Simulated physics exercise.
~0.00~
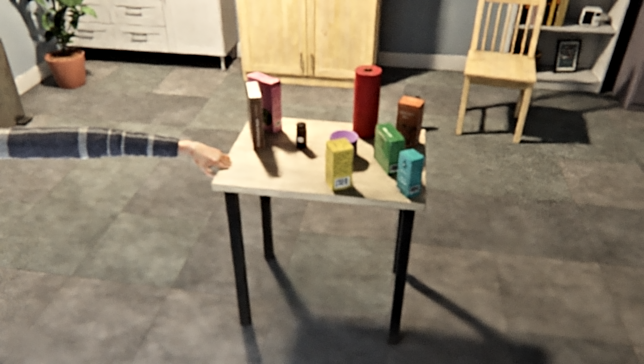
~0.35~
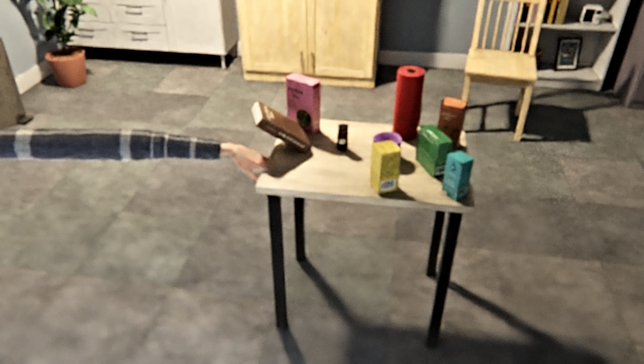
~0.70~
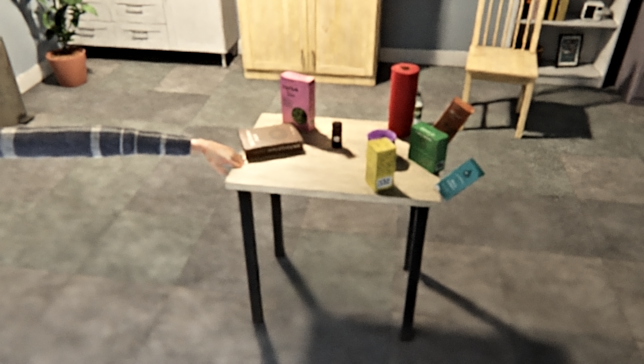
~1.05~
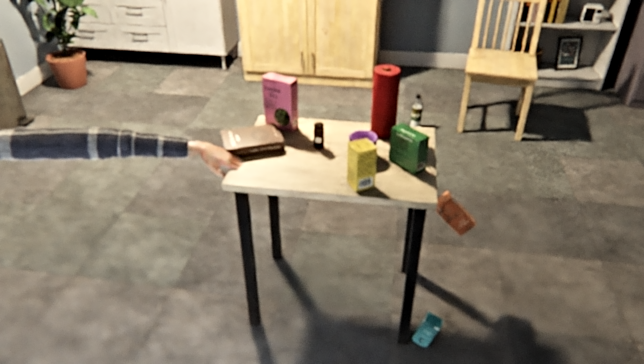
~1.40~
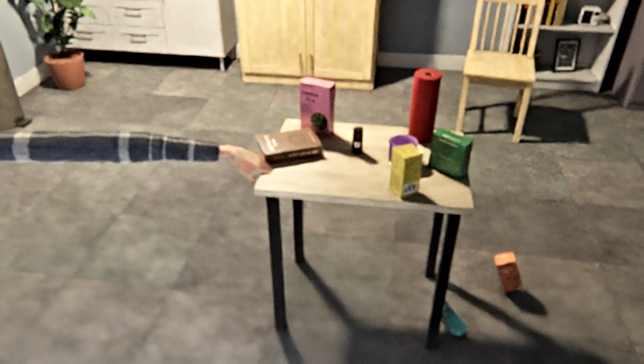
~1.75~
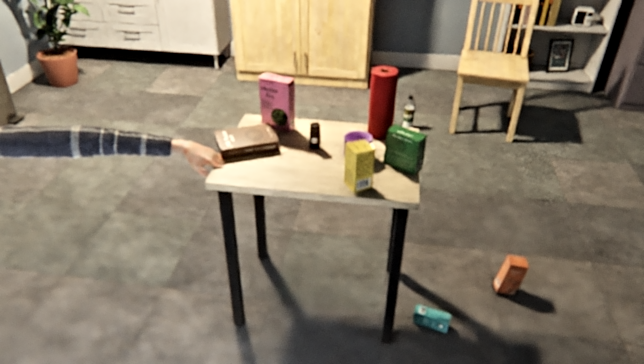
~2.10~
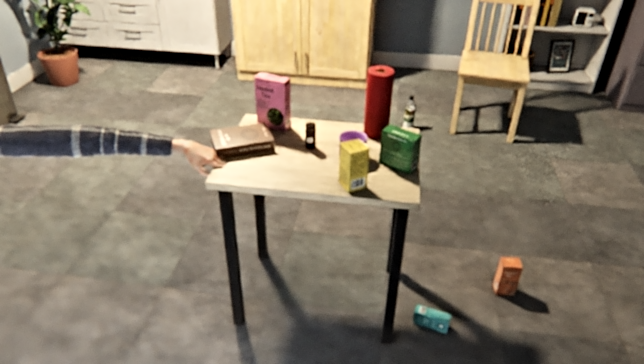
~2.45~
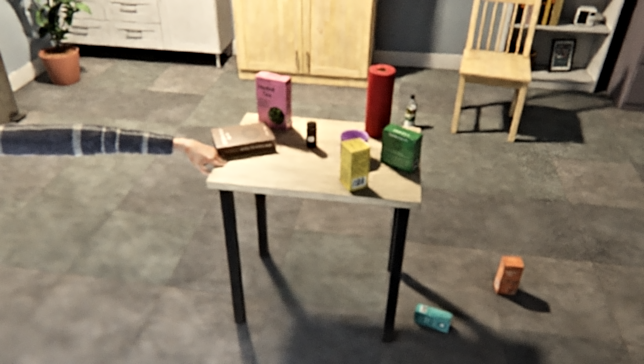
A hand in a plaid sleeve jerked a small table of boxes and containers back and forth, toppling a brown book and sending turquoise and orange cartons off the right side onto the floor, while the pink packet and the rest stayed standing.
